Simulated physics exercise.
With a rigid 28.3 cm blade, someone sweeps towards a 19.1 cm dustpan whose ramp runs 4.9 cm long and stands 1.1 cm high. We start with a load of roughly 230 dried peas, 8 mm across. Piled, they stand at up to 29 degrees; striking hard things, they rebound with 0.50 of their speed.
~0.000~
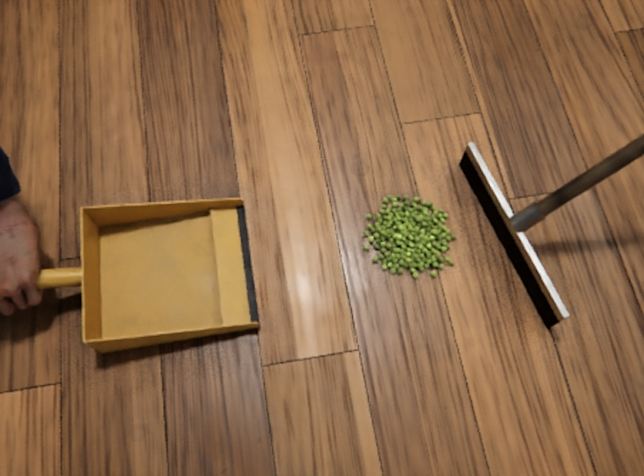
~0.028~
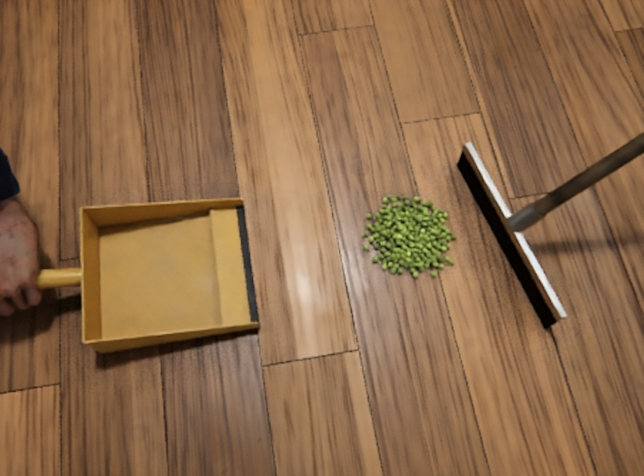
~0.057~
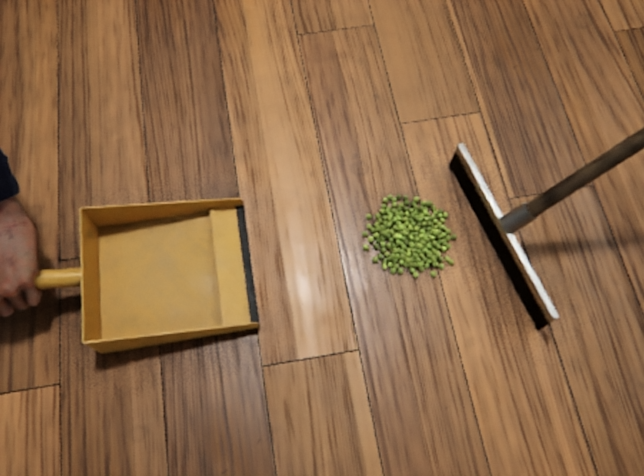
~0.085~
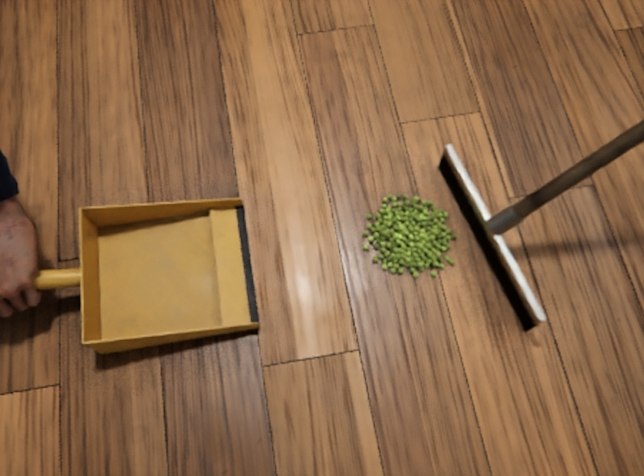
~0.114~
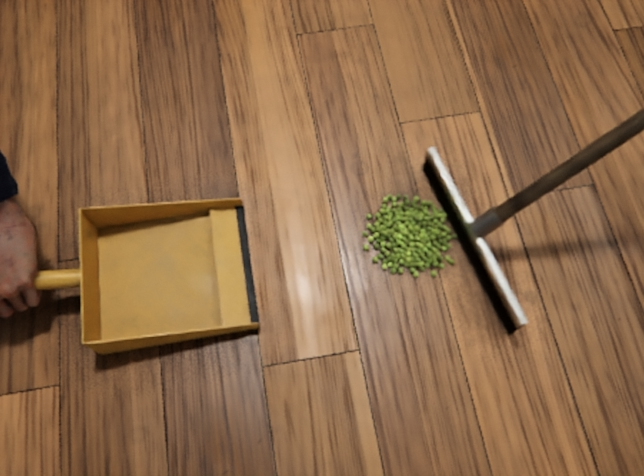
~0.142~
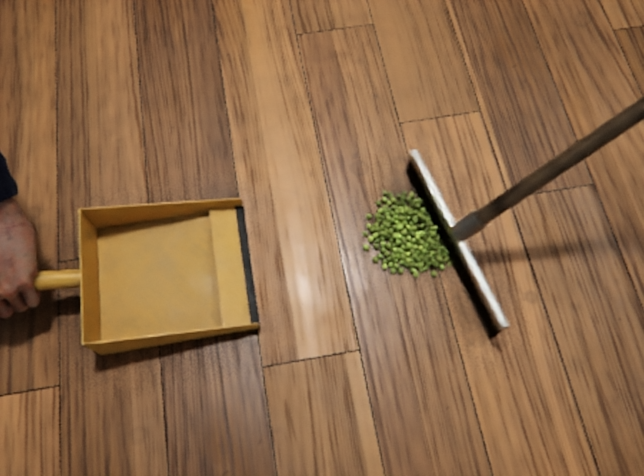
In this clip, a hand holds a yellow dustpan on a wooden floor at the left while a long-handled blade slides left from the right, closes on a still pile of green peas, and meets its right edge.
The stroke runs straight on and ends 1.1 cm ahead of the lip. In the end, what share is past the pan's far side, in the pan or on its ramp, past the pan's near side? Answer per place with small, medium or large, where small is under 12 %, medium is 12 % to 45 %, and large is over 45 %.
Far side small, pan large, near side medium.
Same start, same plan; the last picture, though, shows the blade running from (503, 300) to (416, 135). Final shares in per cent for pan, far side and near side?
Split: Pan = 25, far = 20, near = 15.
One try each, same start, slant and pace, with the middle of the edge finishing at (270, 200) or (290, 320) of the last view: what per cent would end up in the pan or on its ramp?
Some 40 and 40 per cent.
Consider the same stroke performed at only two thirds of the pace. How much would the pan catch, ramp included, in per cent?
I'd put it at close to 35 per cent.
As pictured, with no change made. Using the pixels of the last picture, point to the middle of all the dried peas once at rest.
Centre at rest: Approx. (236, 281) px.
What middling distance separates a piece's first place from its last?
Somewhere around 28 centimetres.
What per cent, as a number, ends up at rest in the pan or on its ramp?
My estimate is some 50 per cent.
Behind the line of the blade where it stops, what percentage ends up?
Roughly 0 in a hundred.
After 0.29 s, middle of the blade 15 cm from the lip; 0 % over the lip, far side 5 %, near side 10 %.
After 0.38 s, middle of the blade 7 cm from the lip; 0 % over the lip, far side 5 %, near side 15 %.
Then, at 0.61 s, middle of the blade 4 cm from the lip; 55 % over the lip, far side 5 %, near side 20 %.
By 1.7 s all is still; far side 5 %, pan 50 %, near side 20 %, in front of the lip or behind the blade 25 %.
